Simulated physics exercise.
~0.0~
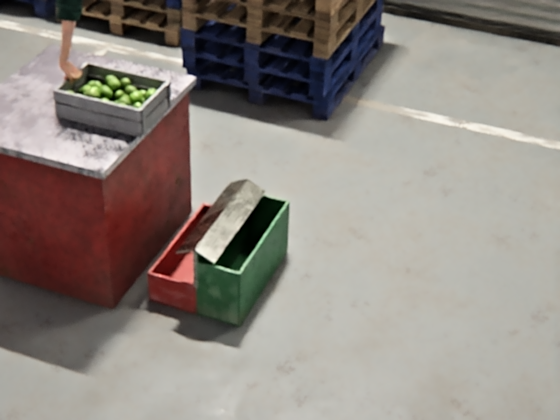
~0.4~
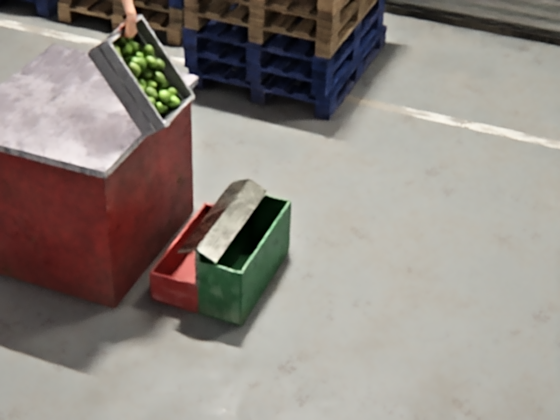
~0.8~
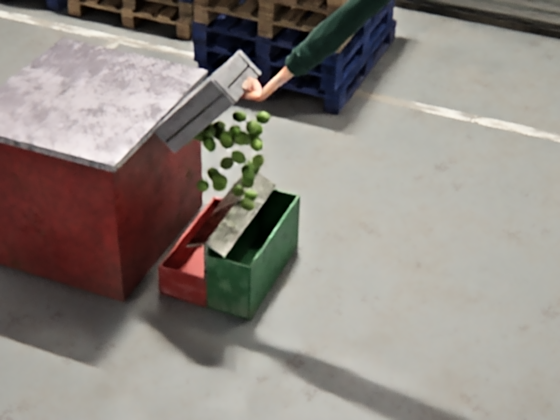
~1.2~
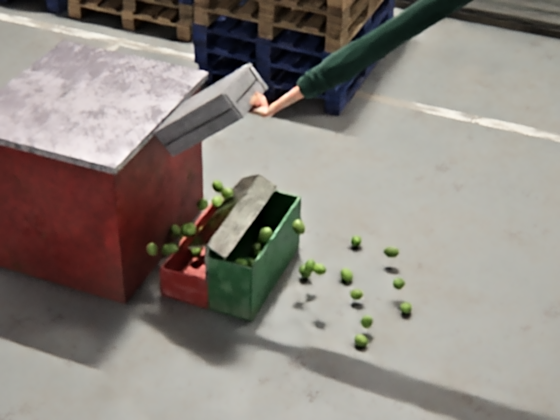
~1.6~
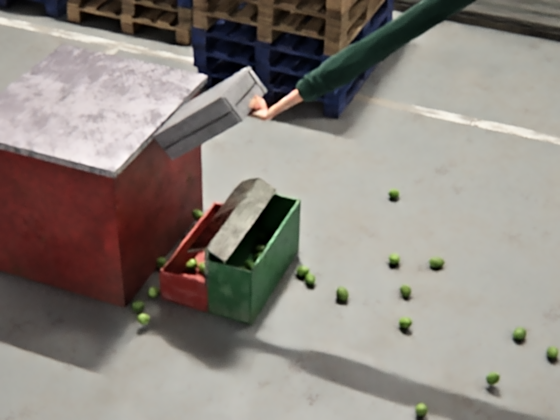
Limes tumbling from a grey crate tipped by hand on a bench edge, some landing in red and green containers, others scattering across the floor.
